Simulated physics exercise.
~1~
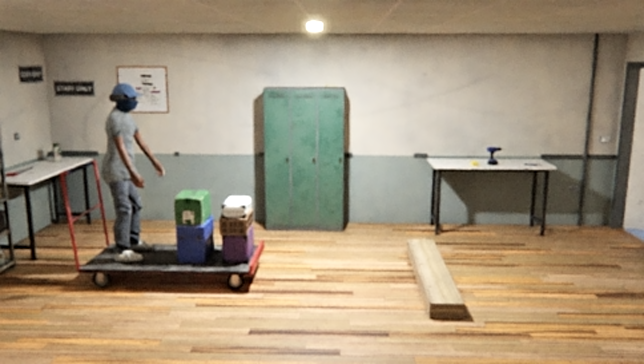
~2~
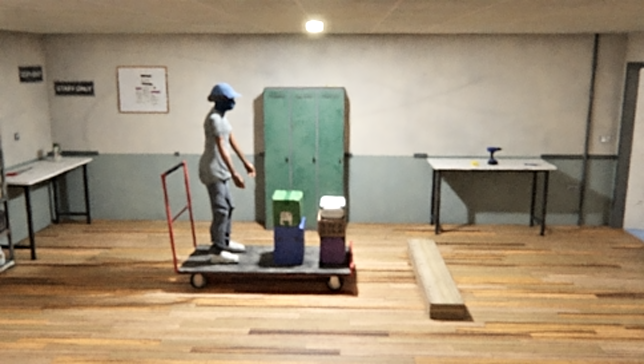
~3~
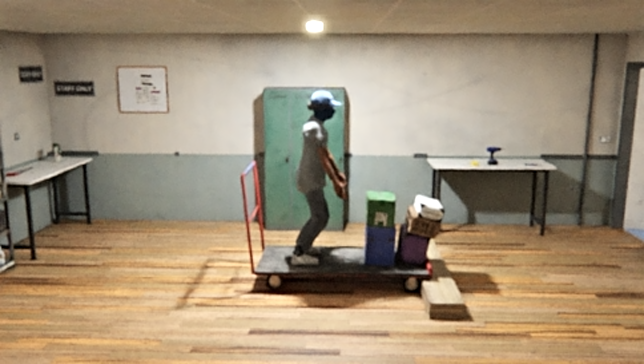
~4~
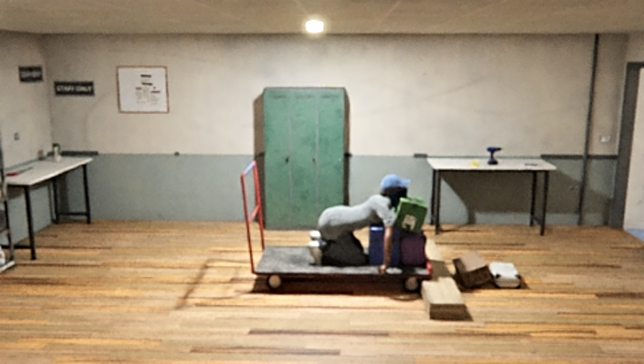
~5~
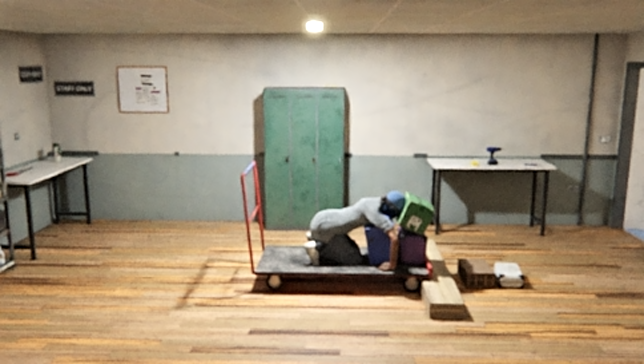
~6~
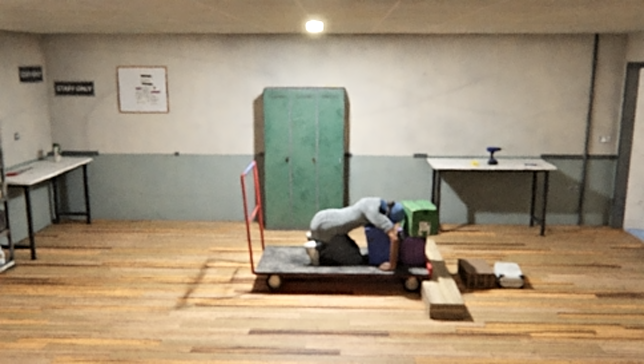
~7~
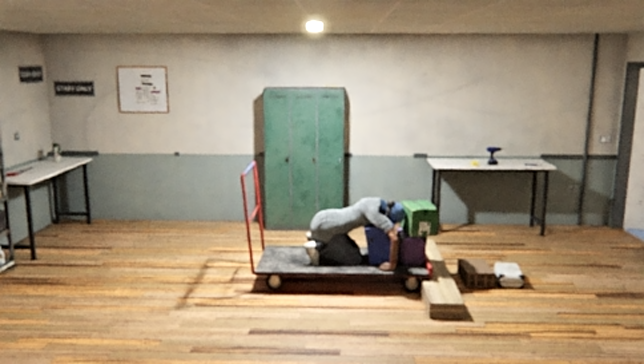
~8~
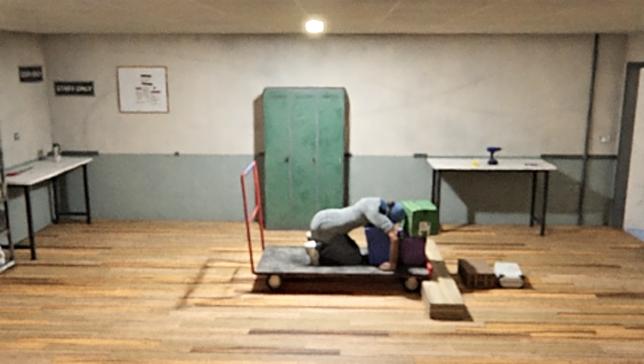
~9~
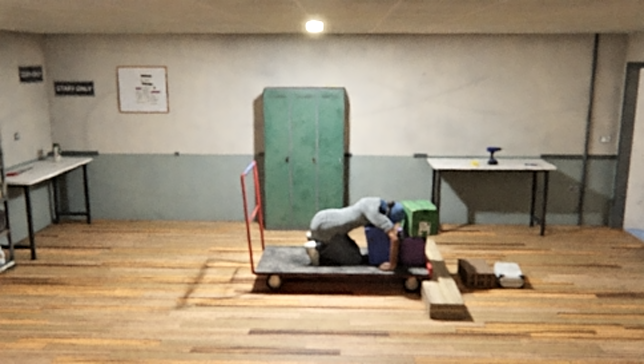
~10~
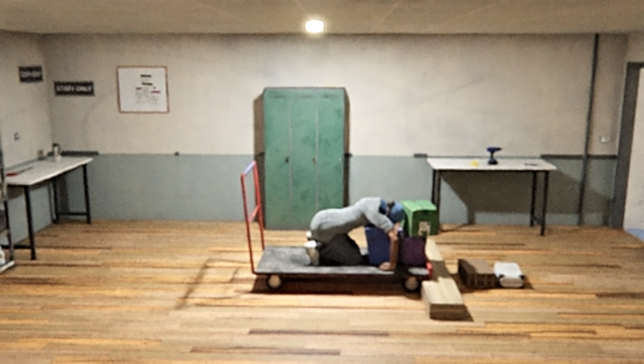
A workshop with a wooden floor, a green locker and tables along the walls is seen from the side by a still camera. A figure in a blue cap stands on a flat trolley with a red handle, behind two stacks, a green box on a blue one and white and brown cases on a purple one. The trolley rolls right and jams against a beam. The white and brown cases topple over the front onto the floor beyond. The figure pitches forward onto the load, and the green box tips, then settles upright beside the slumped figure, still aboard.
